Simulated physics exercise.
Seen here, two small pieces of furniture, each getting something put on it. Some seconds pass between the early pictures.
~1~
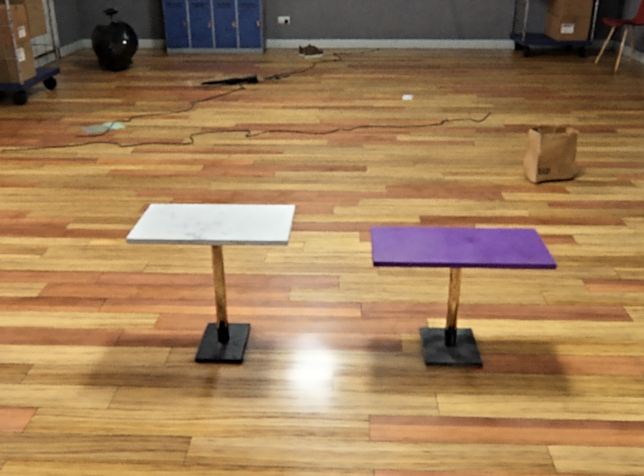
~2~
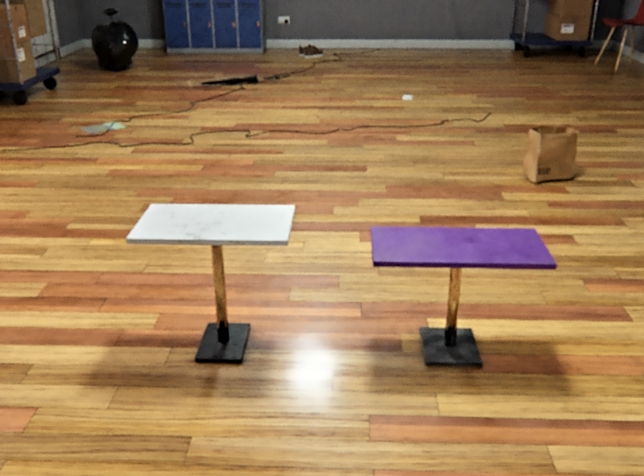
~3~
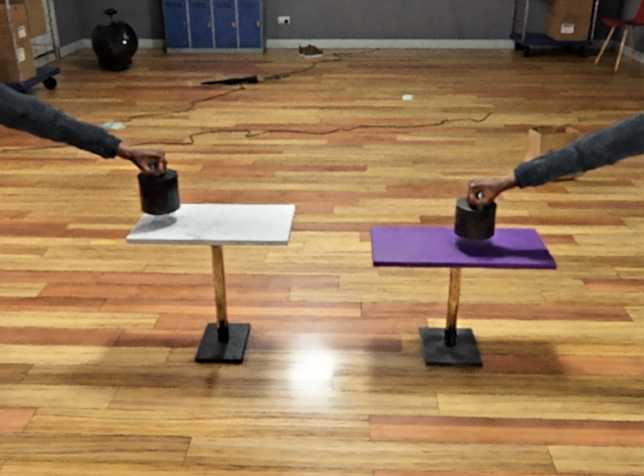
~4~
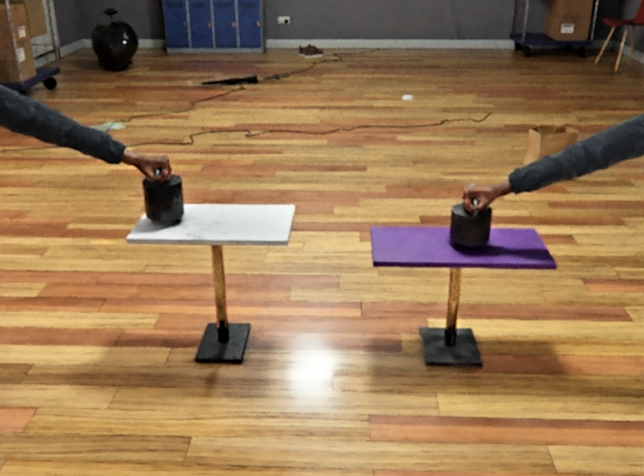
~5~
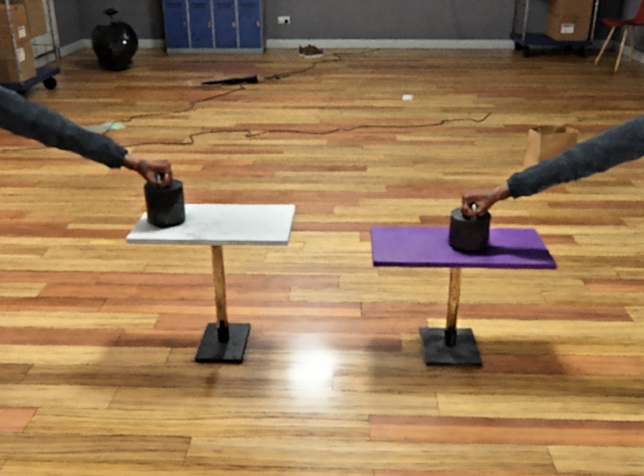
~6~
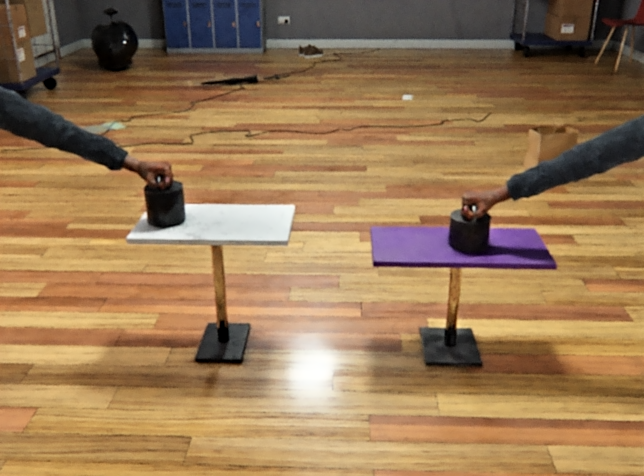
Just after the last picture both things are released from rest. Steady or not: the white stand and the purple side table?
Here the white stand tips up and the purple side table stays flat on its feet.
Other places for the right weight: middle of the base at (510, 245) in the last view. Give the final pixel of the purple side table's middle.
It ends around (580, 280).
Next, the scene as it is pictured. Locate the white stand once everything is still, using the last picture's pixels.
Around (80, 282).
Then, 0.76 s past the last view, white stand leaning 36° off how it started near (130, 234); purple side table at rest near (458, 247).
Finally, the white stand goes over, near (81, 282); the purple side table keeps steady, near (458, 247).
